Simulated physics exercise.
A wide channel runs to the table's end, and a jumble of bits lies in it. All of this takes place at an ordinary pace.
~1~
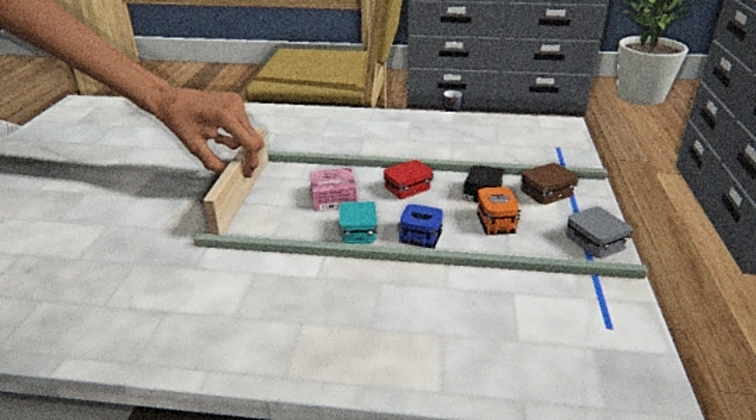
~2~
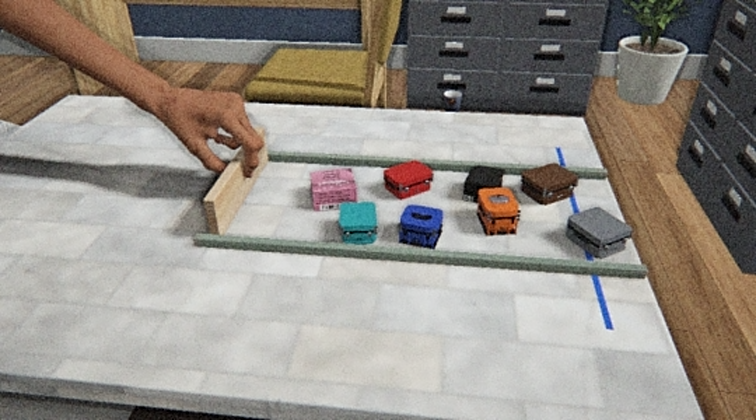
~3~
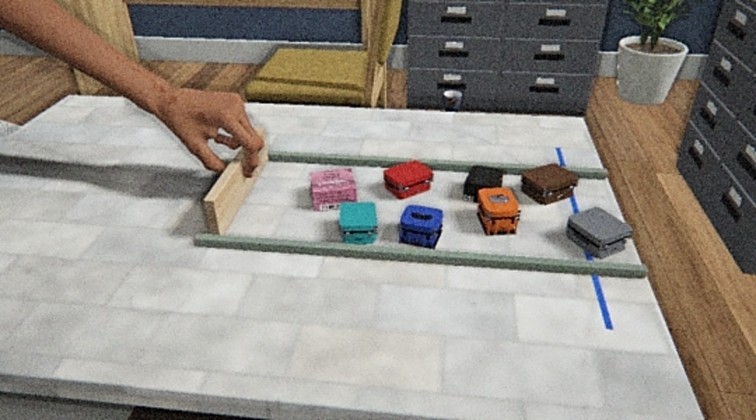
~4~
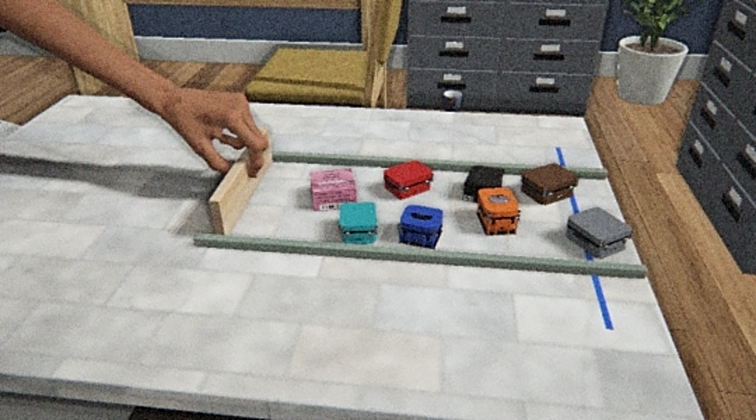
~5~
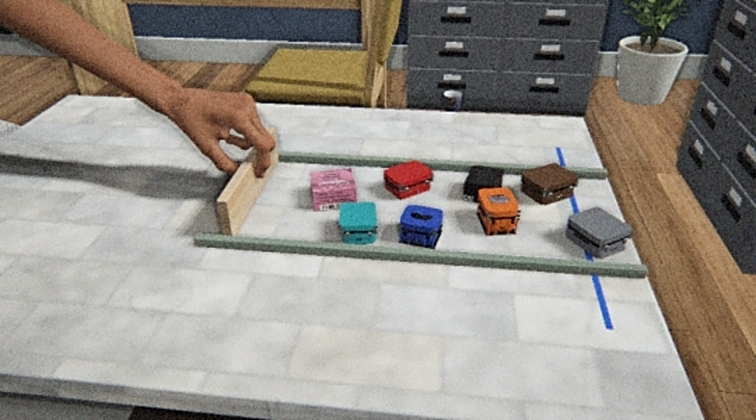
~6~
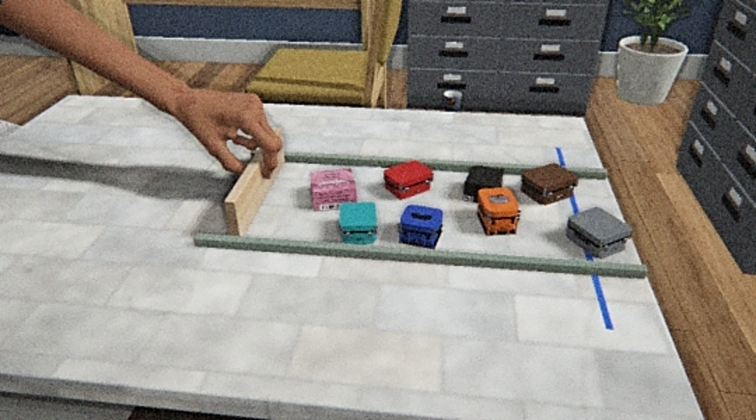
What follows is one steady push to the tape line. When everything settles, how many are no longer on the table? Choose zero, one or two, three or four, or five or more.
When everything settles, five or more are no longer on the table.
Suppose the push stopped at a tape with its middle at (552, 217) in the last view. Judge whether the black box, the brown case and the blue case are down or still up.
As for the black box, it keeps its spot; the brown case does not stay; the blue case keeps its spot.
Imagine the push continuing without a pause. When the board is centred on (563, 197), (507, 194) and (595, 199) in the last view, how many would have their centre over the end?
Past-the-end tally - position 1: 3, position 2: 0, position 3: 5.
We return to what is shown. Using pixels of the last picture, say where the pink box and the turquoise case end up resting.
In the last picture they sit at about (604, 212) and about (608, 242).
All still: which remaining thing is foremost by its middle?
Foremost: The pink box.
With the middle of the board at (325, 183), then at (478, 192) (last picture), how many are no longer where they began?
Counts: 1 / 7.
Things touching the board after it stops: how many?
3 in contact.
Soon after, none off yet; grey case at rest near (597, 233); brown case at rest near (548, 185); orange case at rest near (497, 211).
In the end, the number that fall off is five or more; gone, blue case, black box, orange case, brown case and grey case.
